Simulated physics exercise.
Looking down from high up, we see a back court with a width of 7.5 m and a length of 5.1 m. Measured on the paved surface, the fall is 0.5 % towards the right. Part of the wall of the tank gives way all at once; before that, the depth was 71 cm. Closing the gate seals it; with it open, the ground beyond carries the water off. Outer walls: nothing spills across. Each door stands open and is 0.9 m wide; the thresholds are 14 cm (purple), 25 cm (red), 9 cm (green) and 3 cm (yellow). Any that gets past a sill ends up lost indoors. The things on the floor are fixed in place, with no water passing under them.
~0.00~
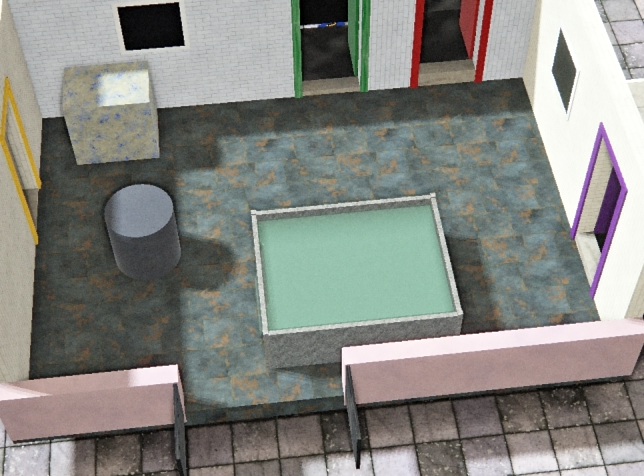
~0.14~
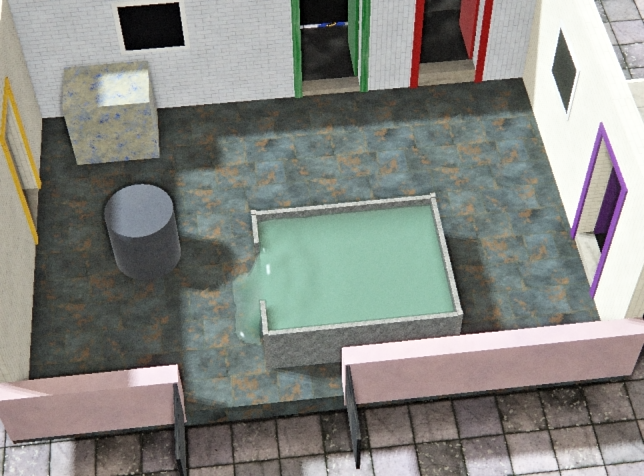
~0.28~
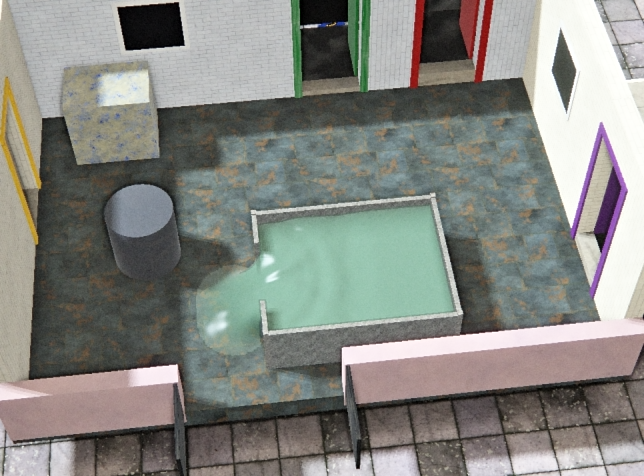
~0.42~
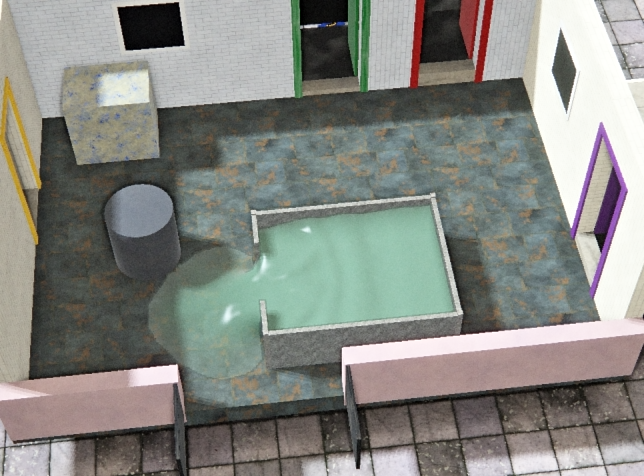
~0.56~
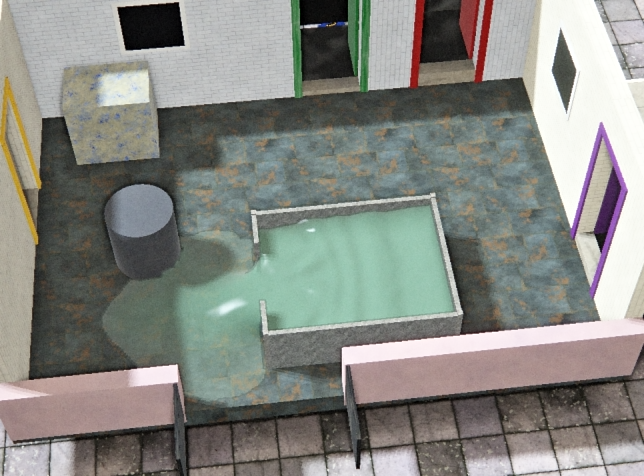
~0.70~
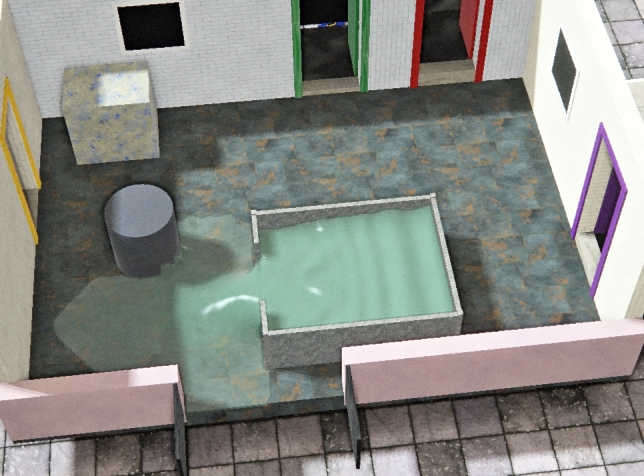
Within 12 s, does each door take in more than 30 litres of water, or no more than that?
In that time the purple door takes in no more, the red door takes in no more, the green door takes in no more, the yellow door takes in more.
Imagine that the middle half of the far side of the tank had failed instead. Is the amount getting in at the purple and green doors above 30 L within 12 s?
At the purple door the limit is not exceeded; at the green door it is surpassed.
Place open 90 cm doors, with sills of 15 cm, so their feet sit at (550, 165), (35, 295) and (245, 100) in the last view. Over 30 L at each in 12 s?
So, in the order given, it's shy of the mark, then beyond the mark, then shy of the mark.
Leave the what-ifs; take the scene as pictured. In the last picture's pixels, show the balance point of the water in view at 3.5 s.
Pixel position near (231, 290).
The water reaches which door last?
The purple door.
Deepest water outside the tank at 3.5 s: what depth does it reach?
It gets to some 27 cm.
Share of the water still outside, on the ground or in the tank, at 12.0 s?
Share still there: About 80 %.
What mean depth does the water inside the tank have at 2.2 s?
42 cm.
After 1.4 s water covers 25 % of the floor and is deepest (44 cm) near (28, 411); purple door not reached, red door not reached, green door not reached, yellow door not reached.
After 2.2 s water covers 35 % of the floor and is deepest (44 cm) near (29, 398); purple door not reached, red door not reached, green door not reached, yellow door 6 cm at the sill, 0 L in.
After 3.5 s water covers 45 % of the floor and is deepest (27 cm) near (143, 316); purple door not reached, red door not reached, green door not reached, yellow door 9 cm at the sill, 11 L in.
After 7.0 s water covers 80 % of the floor and is deepest (18 cm) near (103, 168); purple door not reached, red door 4 cm at the sill, 0 L in, green door 3 cm at the sill, 0 L in, yellow door 12 cm at the sill, 90 L in.
After 12.0 s water covers 100 % of the floor and is deepest (12 cm) near (607, 351); purple door 7 cm at the sill, 0 L in, red door 11 cm at the sill, 0 L in, green door 6 cm at the sill, 0 L in, yellow door 9 cm at the sill, 219 L in.
